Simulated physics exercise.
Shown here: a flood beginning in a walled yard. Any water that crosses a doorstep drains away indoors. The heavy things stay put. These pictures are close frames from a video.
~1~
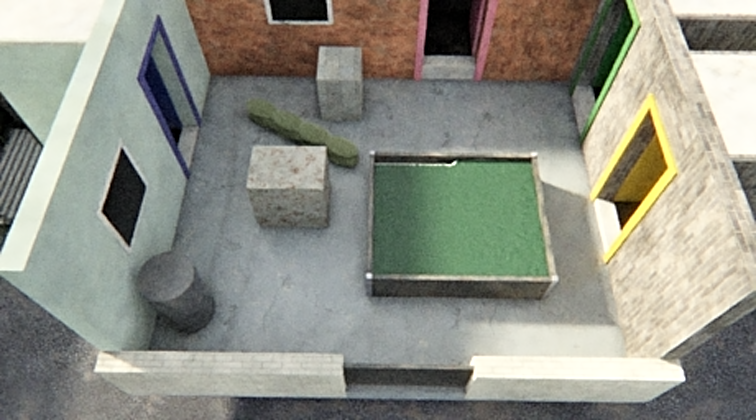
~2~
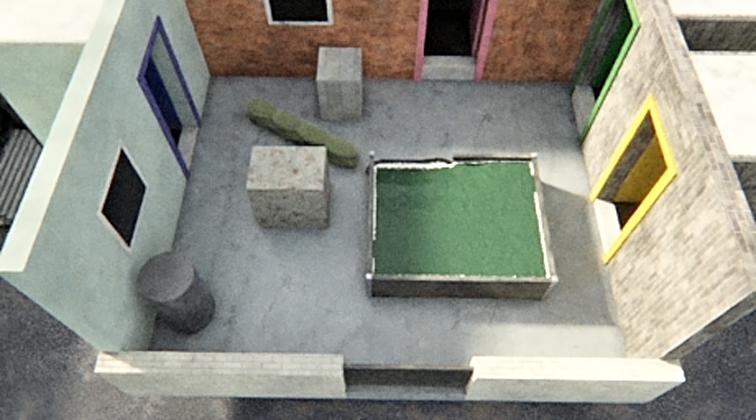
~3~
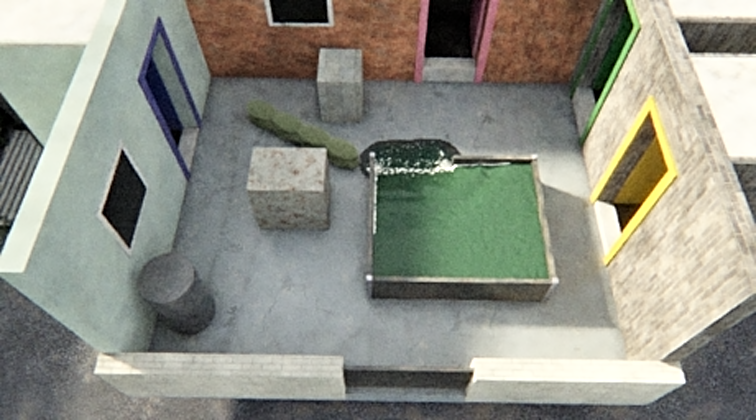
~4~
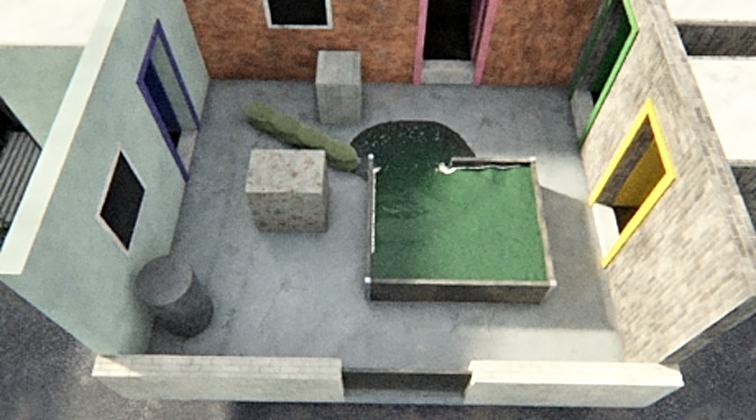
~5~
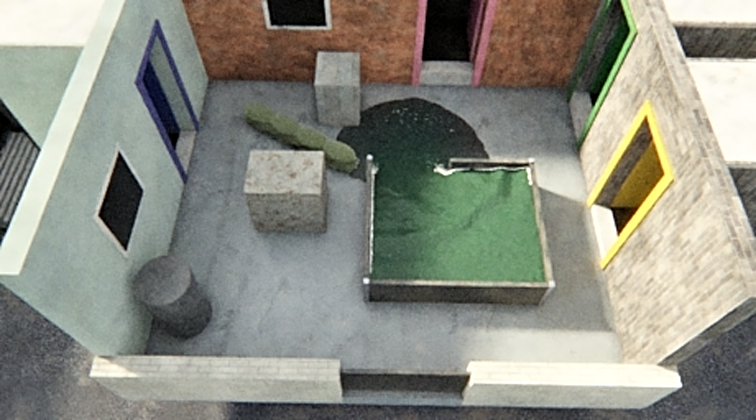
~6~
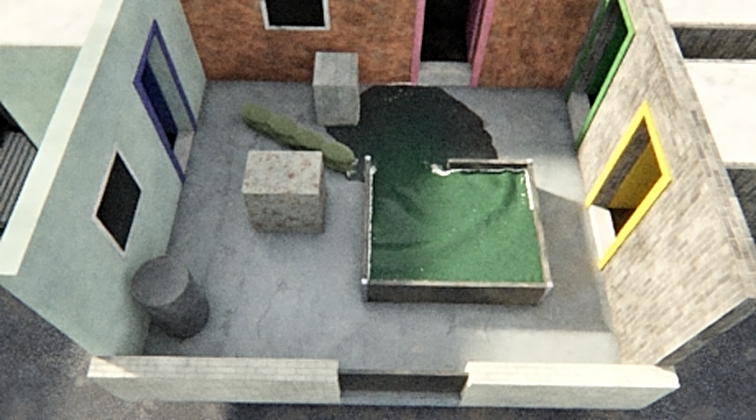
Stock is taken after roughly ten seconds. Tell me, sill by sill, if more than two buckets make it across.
Pink door: No, two or fewer; yellow door: No, two or fewer; blue door: No, two or fewer; green door: No, two or fewer.
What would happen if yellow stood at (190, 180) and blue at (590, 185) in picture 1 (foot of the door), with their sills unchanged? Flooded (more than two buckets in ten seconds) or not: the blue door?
Note - blue door: Comes out above.
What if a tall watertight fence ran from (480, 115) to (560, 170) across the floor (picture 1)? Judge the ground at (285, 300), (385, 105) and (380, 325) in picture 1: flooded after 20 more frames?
Point by point: First not reached, second submerged, third not reached.
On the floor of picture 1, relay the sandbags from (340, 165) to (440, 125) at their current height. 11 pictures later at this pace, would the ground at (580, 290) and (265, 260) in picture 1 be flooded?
The first point is untouched and the second is untouched.
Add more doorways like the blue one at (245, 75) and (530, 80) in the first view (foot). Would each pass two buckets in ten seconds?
Result, in order - first ends up higher; second ends up higher.
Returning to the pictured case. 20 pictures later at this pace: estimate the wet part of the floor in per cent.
Some 40 per cent.
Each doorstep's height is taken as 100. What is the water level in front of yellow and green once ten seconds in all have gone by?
Roughly 60 % and 30 %, respectively.
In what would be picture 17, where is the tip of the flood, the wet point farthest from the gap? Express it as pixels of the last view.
Pixel estimate: (206, 88).
A moment on, water covers 15 % of the floor; the pink door wet at the sill, nothing in, the yellow door not reached, the blue door not reached, the green door not reached.
Next, water covers 25 % of the floor; the pink door wet at the sill, nothing in, the yellow door not reached, the blue door not reached, the green door not reached.
Then, water covers 40 % of the floor; the pink door wet at the sill, nothing in, the yellow door wet at the sill, nothing in, the blue door wet at the sill, nothing in, the green door wet at the sill, nothing in.
Later, water covers 75 % of the floor; the pink door wet at the sill, nothing in, the yellow door wet at the sill, nothing in, the blue door wet at the sill, nothing in, the green door wet at the sill, nothing in.
In the end, water covers 95 % of the floor; the pink door wet at the sill, nothing in, the yellow door wet at the sill, nothing in, the blue door under two buckets in, the green door wet at the sill, nothing in.
